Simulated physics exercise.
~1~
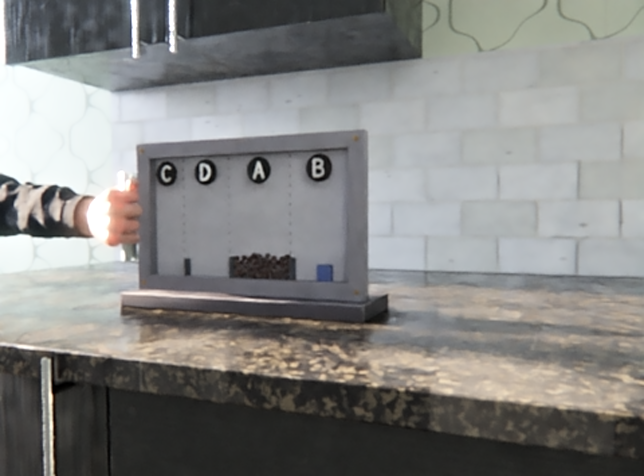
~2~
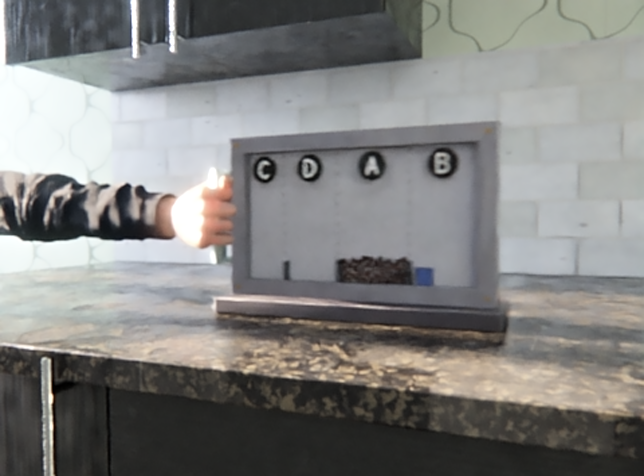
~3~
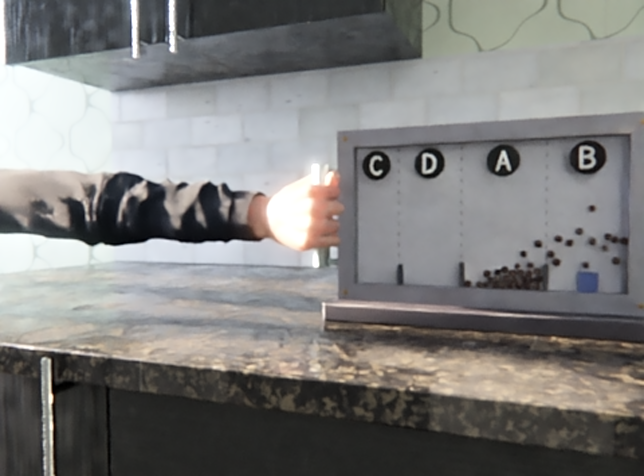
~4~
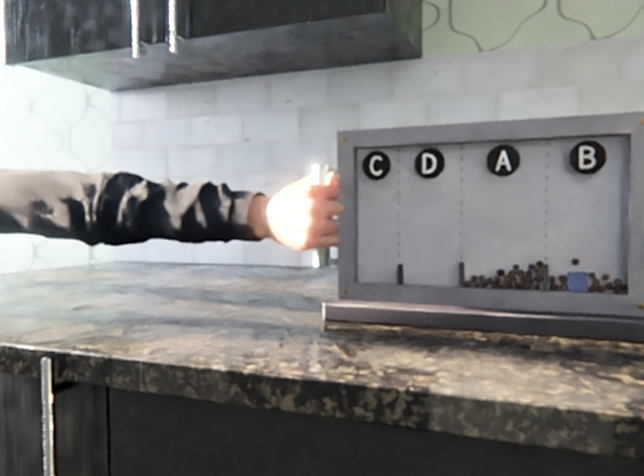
On a kitchen counter, a hand slides a clear-fronted tray right, dark beads spilling from strip A into B around a blue block.
